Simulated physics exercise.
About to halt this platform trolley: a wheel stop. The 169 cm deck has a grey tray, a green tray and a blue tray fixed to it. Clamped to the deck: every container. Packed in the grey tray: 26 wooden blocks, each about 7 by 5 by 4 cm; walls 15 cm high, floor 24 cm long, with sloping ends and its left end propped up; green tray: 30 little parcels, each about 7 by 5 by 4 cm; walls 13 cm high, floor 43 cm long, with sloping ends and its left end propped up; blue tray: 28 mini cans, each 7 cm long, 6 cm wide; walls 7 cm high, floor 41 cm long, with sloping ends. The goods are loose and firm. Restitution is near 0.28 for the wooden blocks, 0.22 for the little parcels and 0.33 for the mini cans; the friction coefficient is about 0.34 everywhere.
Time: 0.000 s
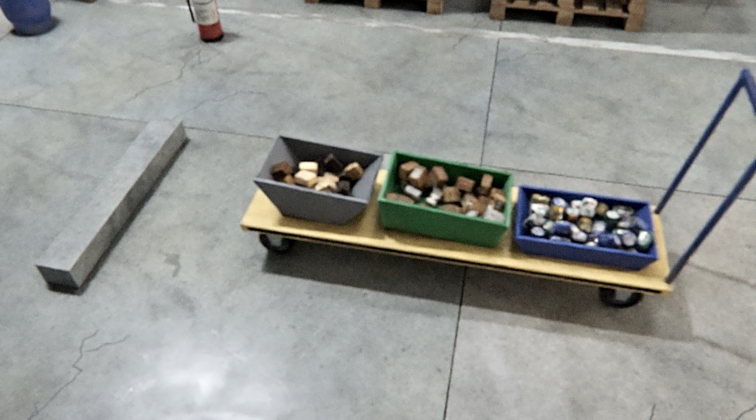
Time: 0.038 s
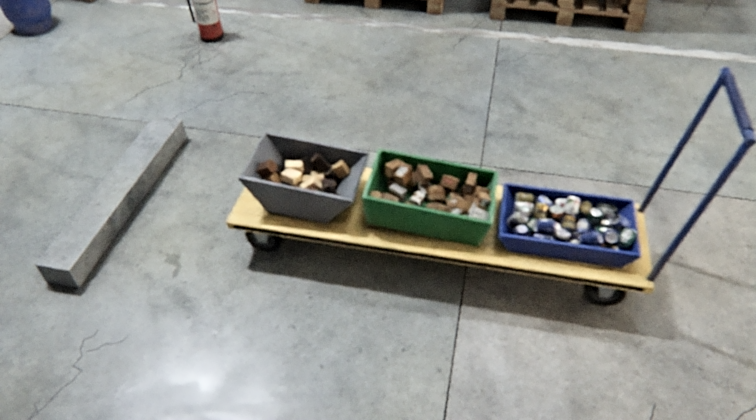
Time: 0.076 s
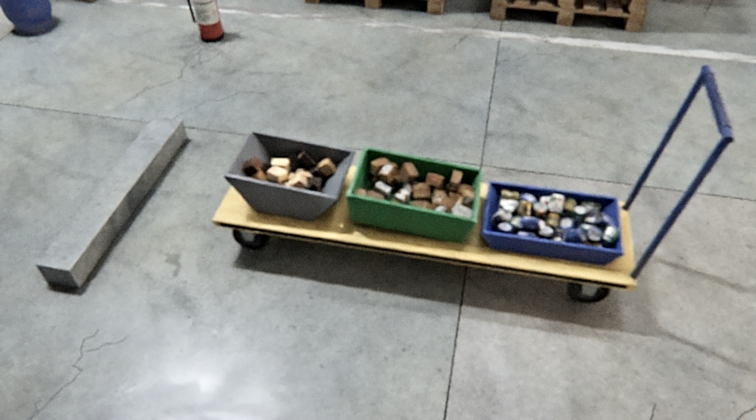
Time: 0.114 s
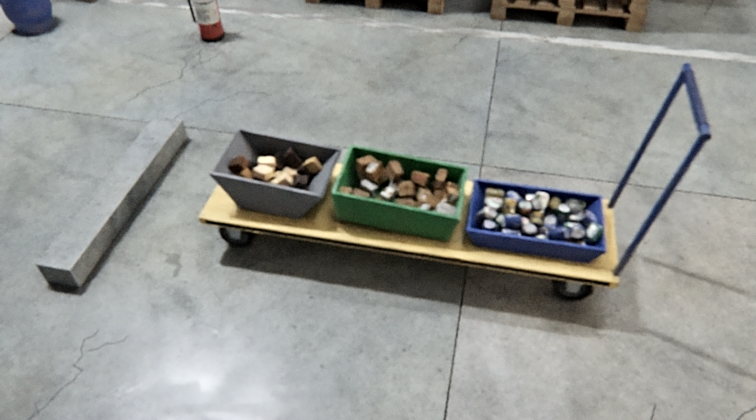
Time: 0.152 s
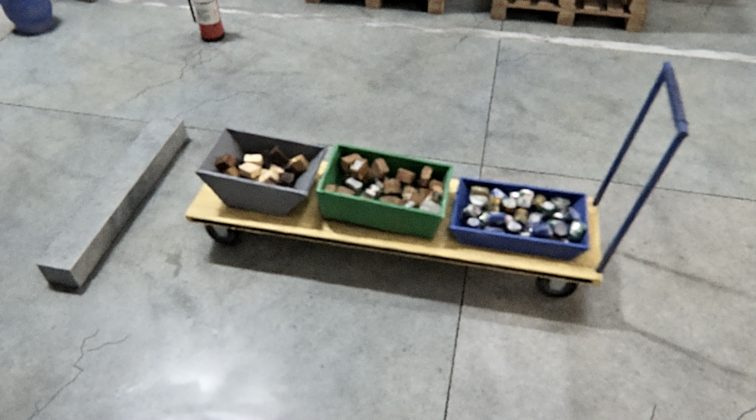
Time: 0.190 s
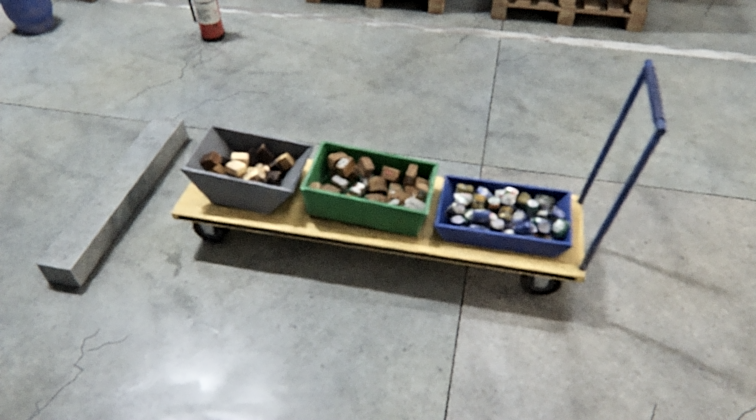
A platform trolley carrying grey, green and blue trays of small items rolls slowly left.
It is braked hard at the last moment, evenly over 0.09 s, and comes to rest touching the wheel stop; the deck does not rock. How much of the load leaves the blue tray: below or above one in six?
What gets out remains below a sixth.
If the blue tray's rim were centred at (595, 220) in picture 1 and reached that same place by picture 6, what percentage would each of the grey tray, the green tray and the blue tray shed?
Result - grey tray: 0 per cent; green tray: 0 per cent; blue tray: 0 per cent.
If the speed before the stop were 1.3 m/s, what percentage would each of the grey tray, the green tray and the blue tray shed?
Grey tray 0 %, green tray 0 %, blue tray 0 %.
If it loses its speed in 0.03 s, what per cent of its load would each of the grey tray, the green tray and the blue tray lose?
That way you'd get grey tray at 0, green tray at 0, and blue tray at 0 percent.
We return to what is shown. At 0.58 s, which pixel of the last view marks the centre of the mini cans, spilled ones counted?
At about (393, 200) in pixels.
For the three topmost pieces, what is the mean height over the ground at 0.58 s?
About 36 cm up.
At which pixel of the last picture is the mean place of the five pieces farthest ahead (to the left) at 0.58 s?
The five leading pieces sit around (140, 154) in the last view.
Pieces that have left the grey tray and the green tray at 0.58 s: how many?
Estimate at that time - grey tray 0, green tray 0, give or take.
After 0.36 s, it begins to slow.
After 0.46 s, grey tray 26 in, 0 out, green tray 30 in, 0 out and blue tray 28 in, 0 out.
After 0.58 s, grey tray 26 in, 0 out, green tray 30 in, 0 out and blue tray 28 in, 0 out.
After 0.81 s, grey tray 26 in, 0 out, green tray 30 in, 0 out and blue tray 28 in, 0 out.
Outcome (at 1.32 s), grey tray 26 in, 0 out, green tray 30 in, 0 out and blue tray 28 in, 0 out. Asked share, 0 of 28, 0 per cent.
